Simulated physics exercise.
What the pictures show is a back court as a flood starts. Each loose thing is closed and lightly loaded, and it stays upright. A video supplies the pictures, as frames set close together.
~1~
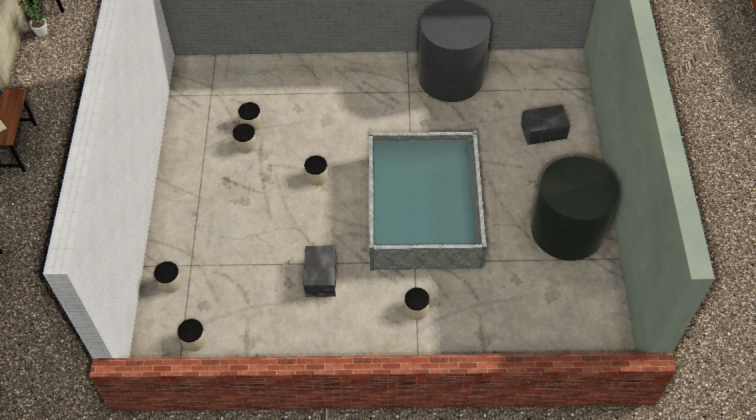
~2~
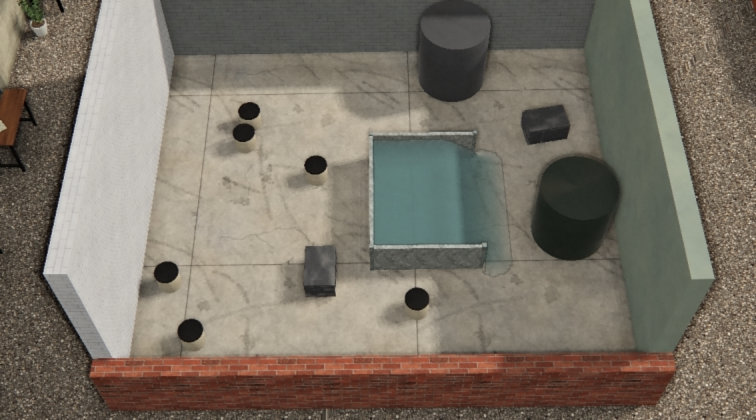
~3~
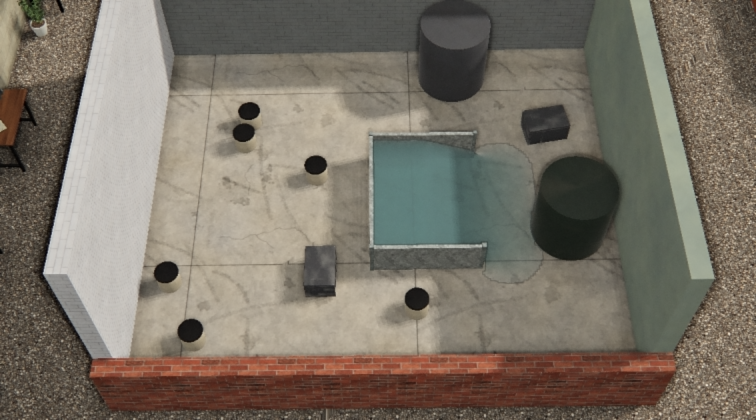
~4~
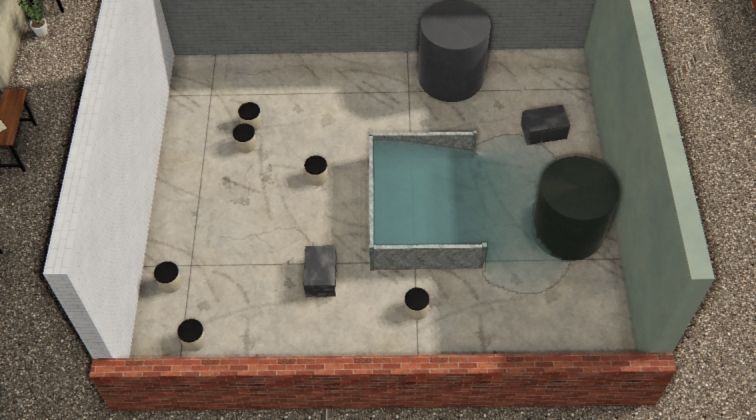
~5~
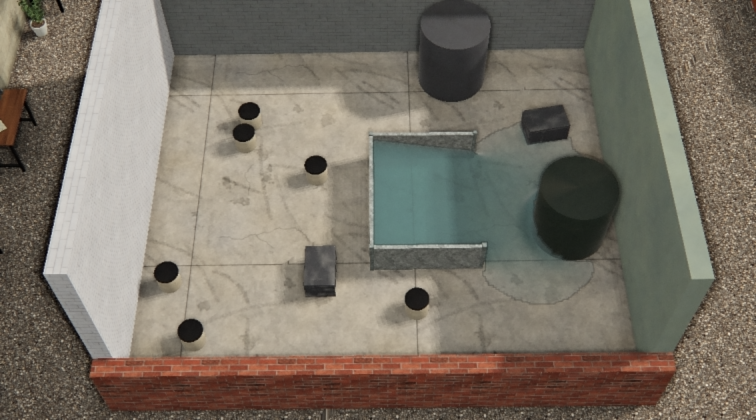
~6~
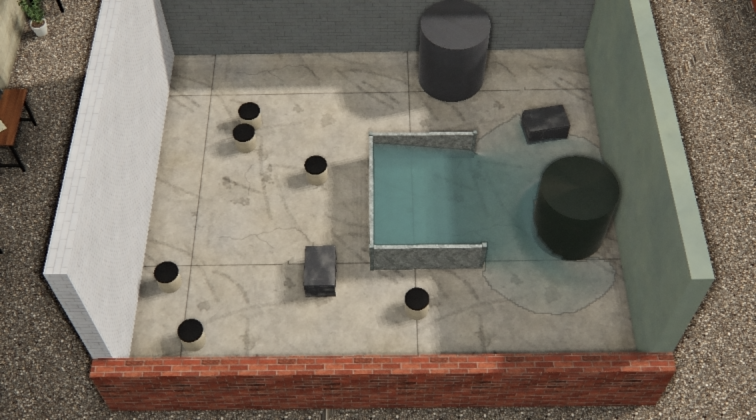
Water spreading rightward across a walled concrete court from an open-sided tank, reaching a dark green cylinder while scattered objects stay still.
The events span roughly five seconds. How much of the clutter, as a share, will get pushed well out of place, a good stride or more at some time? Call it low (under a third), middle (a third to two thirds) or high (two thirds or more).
Low.
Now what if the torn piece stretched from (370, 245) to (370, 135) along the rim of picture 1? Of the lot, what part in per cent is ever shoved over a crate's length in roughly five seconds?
Around 80 per cent.
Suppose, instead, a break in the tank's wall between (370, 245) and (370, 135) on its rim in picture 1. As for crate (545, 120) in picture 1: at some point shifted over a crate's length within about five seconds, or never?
My verdict on that one: Stays short of it.
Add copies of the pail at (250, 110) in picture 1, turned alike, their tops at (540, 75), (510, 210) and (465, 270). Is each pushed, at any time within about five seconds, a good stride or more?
Outcome per entry: Knocked aside / knocked aside / stays where it is.
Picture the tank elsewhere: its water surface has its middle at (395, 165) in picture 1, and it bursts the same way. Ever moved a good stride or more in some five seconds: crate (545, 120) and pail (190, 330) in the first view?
Lab note, in listed order: Full stretch covered; full stretch not covered.
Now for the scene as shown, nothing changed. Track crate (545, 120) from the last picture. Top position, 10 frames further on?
It should be near (545, 49).
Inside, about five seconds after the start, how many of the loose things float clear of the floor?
Tally: 2.
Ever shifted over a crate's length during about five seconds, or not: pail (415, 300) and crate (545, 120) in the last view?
The first: Reaches it. The second: Reaches it.
A moment on, 0 of 8 are well off their spots; 0 afloat.
Next, 1 of 8 are well off their spots; 1 afloat.
Later, 1 of 8 are well off their spots; 1 afloat.
In the end, 2 of 8 are well off their spots, and 2 have been at some point; 2 afloat.
